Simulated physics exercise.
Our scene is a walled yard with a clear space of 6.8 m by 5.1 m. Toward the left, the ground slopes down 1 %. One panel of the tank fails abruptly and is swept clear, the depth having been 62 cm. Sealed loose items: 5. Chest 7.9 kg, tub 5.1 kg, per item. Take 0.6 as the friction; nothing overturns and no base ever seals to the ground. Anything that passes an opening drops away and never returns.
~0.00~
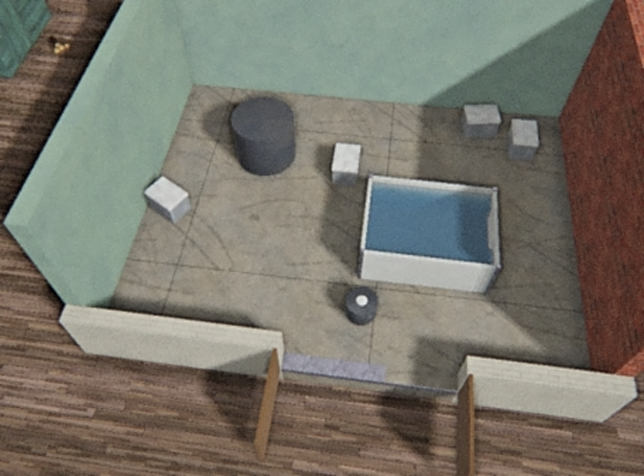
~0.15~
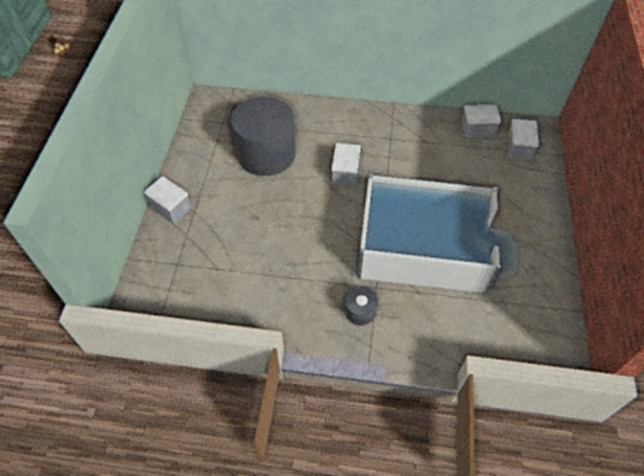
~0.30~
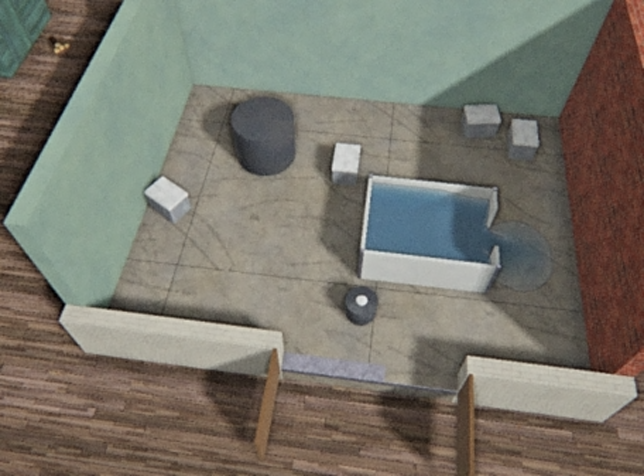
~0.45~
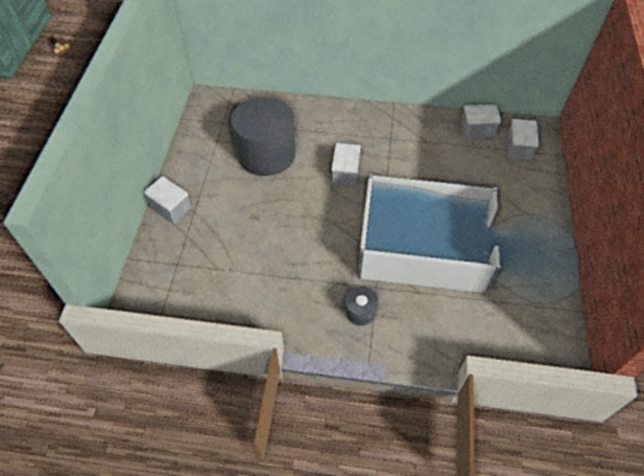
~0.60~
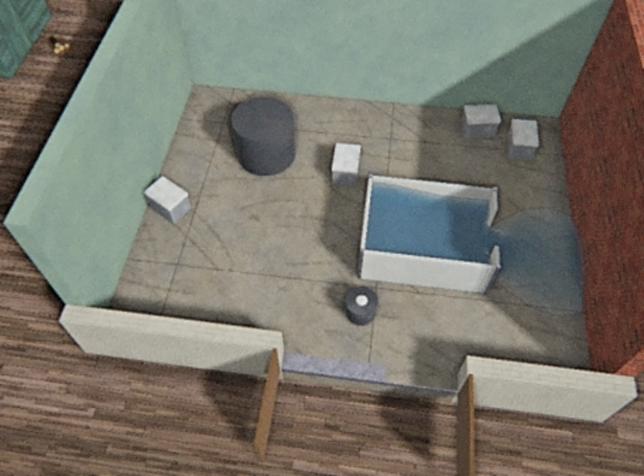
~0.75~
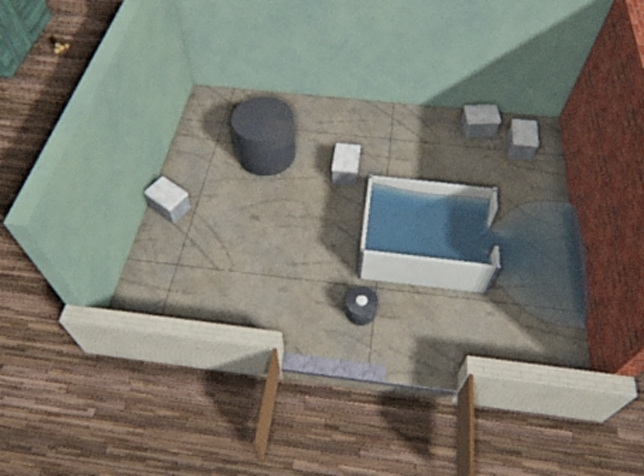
A walled yard with pale green walls at the left and back and a red brick wall at the right is seen from high above, the camera still. A white-walled tank of blue water stands right of centre, with a dark grey cylinder, a smaller one and several pale blocks around it. The tank's right side opens, and water spreads in a widening fan to the brick wall, while the blocks stay put.
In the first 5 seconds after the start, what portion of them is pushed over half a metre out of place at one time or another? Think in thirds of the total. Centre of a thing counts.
My answer: One to two thirds of the total.
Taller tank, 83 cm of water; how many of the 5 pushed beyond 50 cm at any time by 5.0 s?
The answer would then be 3.
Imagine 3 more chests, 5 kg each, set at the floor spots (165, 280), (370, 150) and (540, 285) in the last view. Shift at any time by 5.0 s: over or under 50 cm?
Taking them one by one: It stays within, then it stays within, then it goes beyond.
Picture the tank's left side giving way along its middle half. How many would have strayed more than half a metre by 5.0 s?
That would give 1.
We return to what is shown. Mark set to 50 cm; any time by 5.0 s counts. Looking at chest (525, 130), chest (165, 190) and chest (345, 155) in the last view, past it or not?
Listed in sequence: Higher; lower; lower for the last.
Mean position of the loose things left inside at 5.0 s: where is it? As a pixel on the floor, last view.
Near (290, 181).
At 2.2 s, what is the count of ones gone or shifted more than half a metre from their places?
Result: 0.
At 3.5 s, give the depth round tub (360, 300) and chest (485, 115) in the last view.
Close to 4 and 6 centimetres.
After 1.1 s 0 of 5 are over 50 cm from their spots; 0 afloat.
After 2.2 s 0 of 5 are over 50 cm from their spots; 0 afloat.
After 3.5 s 2 of 5 are over 50 cm from their spots; 1 afloat.
After 5.0 s 3 of 5 are over 50 cm from their spots, and 3 have been at some point; 1 afloat.
